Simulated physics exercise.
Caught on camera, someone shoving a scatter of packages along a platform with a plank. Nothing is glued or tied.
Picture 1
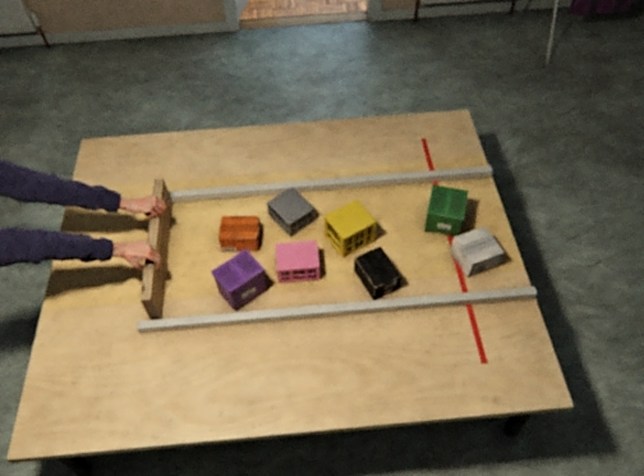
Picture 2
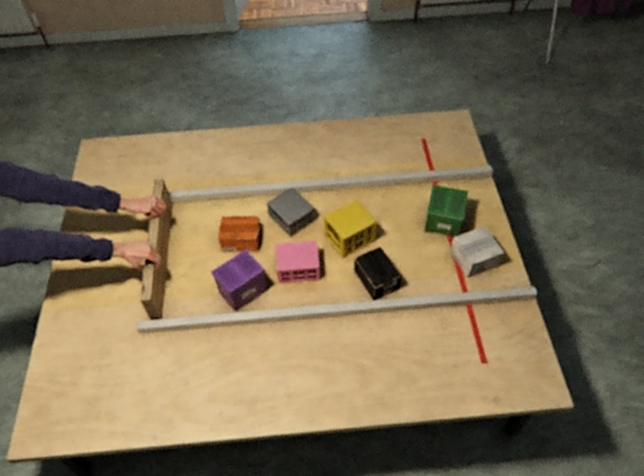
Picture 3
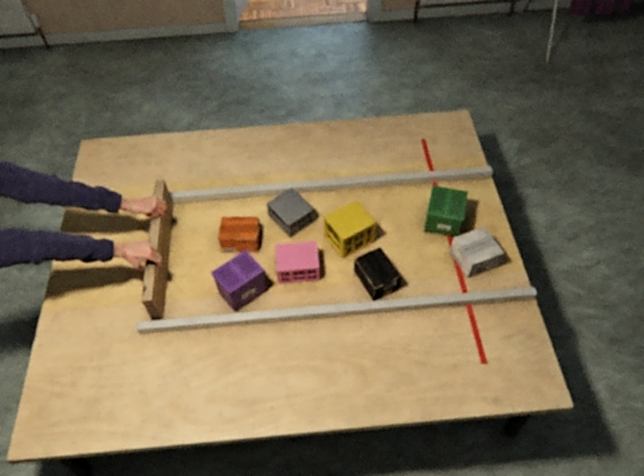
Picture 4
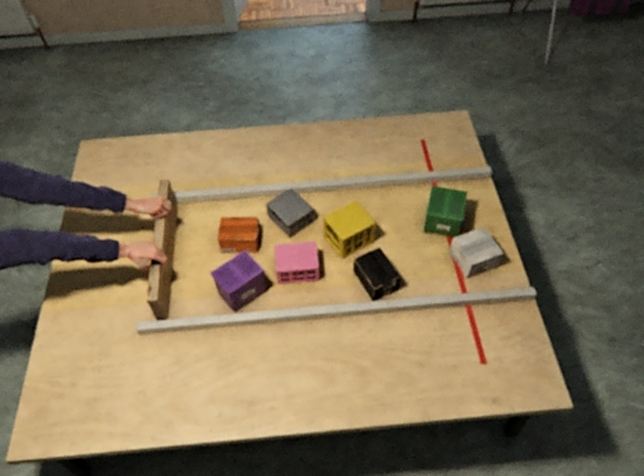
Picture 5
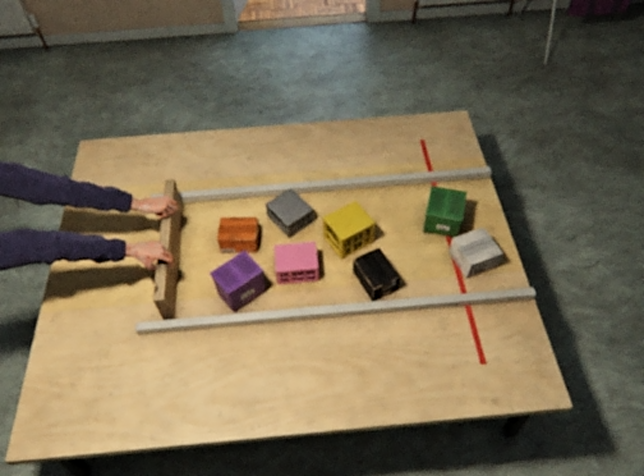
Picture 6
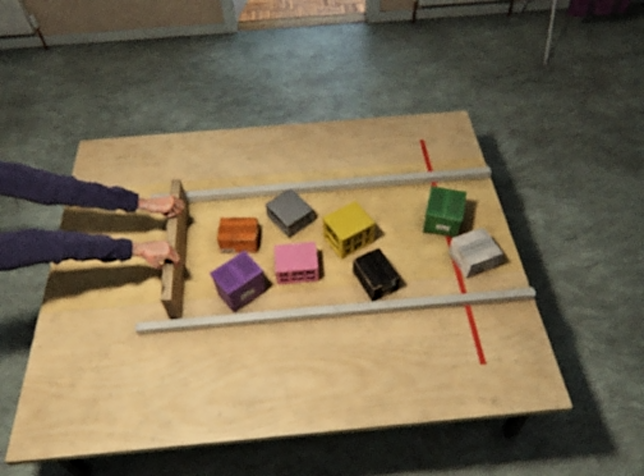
Two purple-sleeved arms reach in from the left over a pale wooden table, seen from above in a room with a grey floor. Between two rails lie orange, purple, grey, pink, yellow and black blocks, with a green one and a white one at the right near a red line. The hands slide a wooden plank slightly rightward, without touching the blocks, which stay put, while the view stays essentially steady.
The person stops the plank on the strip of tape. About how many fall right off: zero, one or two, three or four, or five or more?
Here the number that fall off is one or two.
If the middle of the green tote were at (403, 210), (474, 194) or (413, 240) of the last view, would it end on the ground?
The green tote drops off; goes over; holds on.
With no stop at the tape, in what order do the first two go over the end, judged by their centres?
The order is the green tote, the white parcel.
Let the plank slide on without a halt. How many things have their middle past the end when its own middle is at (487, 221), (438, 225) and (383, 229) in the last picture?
It would be 4, 2 and 0.
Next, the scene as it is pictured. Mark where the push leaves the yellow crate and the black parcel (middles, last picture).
The yellow crate at (495, 196), the black parcel at (518, 270).
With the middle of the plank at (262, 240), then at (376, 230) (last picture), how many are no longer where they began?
4 and 7.
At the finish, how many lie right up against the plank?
The number is 4.
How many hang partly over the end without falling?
That would be 2.
A little later, none off yet; white parcel at rest near (475, 253); green tote at rest near (444, 212); black parcel at rest near (376, 274).
Next, none off yet; white parcel at rest near (475, 253); green tote shifted a little near (452, 212); black parcel shifted about its own width near (422, 278).
When it is over, the number that fall off is one or two; down, green tote and white parcel.
